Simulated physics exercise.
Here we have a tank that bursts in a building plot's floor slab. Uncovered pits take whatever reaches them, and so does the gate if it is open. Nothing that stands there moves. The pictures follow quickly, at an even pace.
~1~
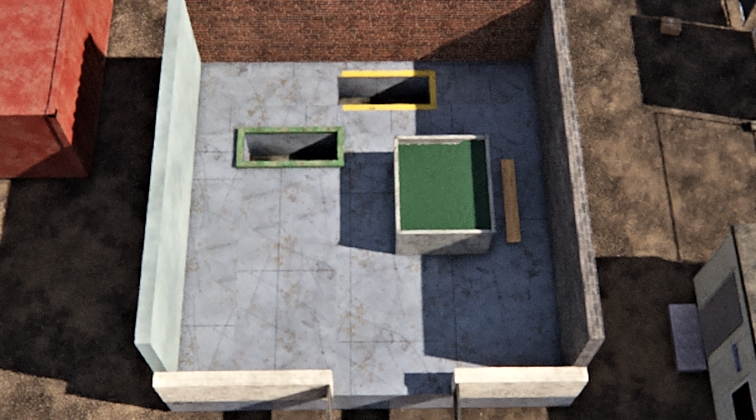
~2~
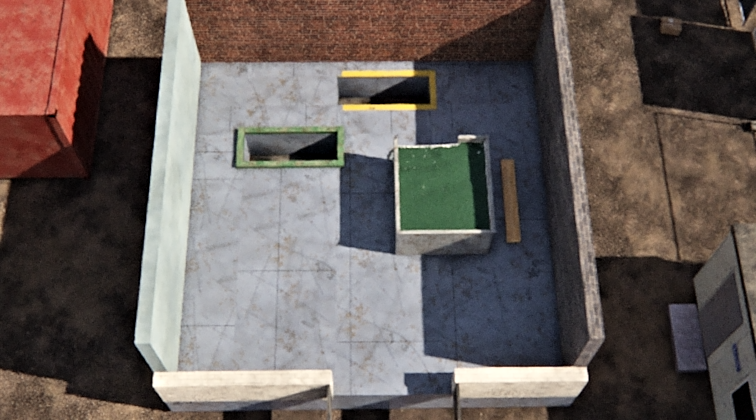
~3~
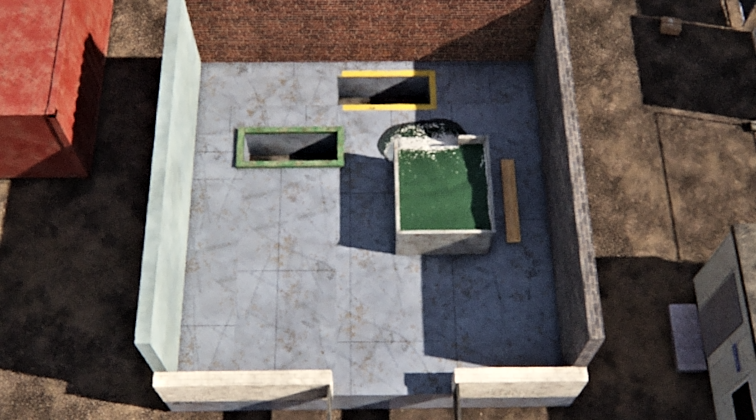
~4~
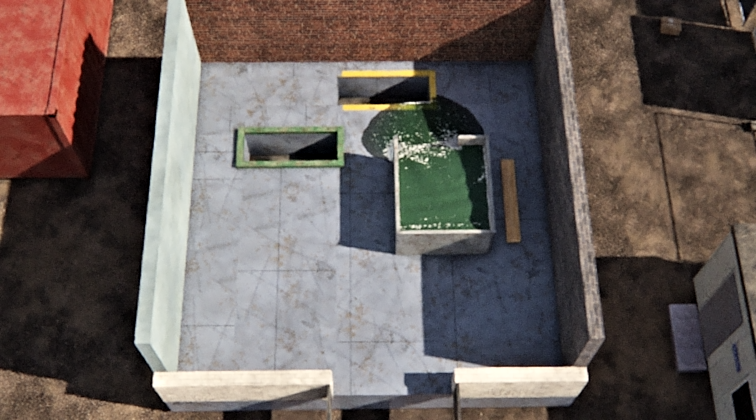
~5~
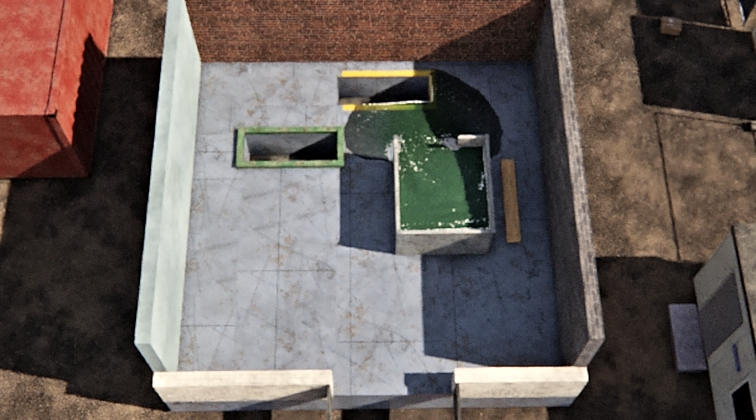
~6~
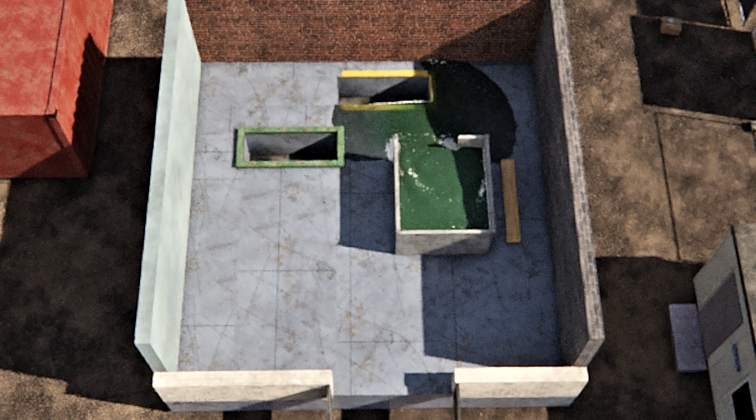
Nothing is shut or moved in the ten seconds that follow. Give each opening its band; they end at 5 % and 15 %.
In the end: The gate takes less than 5 %; the green pit takes less than 5 %; the yellow pit takes more than 15 %.
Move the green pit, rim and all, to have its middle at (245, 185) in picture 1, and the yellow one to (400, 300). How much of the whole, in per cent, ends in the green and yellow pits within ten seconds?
Parts in a hundred: Green 10, yellow 4.
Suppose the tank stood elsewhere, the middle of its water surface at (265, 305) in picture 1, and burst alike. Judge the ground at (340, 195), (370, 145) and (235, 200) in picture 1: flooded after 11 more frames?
In that order: Wet, flooded, under water.
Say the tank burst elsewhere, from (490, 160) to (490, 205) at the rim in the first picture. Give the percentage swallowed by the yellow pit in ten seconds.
Parts in a hundred: Yellow 25.
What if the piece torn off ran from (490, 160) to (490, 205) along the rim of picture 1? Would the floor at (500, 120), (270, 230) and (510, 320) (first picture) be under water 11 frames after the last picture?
In turn: Wet, free of water, flooded.
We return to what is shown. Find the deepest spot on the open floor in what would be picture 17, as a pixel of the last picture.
Near (524, 66).
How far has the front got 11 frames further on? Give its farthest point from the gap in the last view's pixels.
Roughly at (245, 67).
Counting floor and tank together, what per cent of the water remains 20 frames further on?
Roughly 54 per cent.
A moment on, water covers 15 % of the floor; the gate 0 %, the green pit 0 %, the yellow pit 19 %.
Next, water covers 20 % of the floor; the gate 0 %, the green pit 0 %, the yellow pit 33 %.
Then, water covers 30 % of the floor; the gate 0 %, the green pit 0 %, the yellow pit 46 %.
Later, water covers 40 % of the floor; the gate 0 %, the green pit 0 %, the yellow pit 58 %.
In the end, water covers 55 % of the floor; the gate 1 %, the green pit 0 %, the yellow pit 66 %.
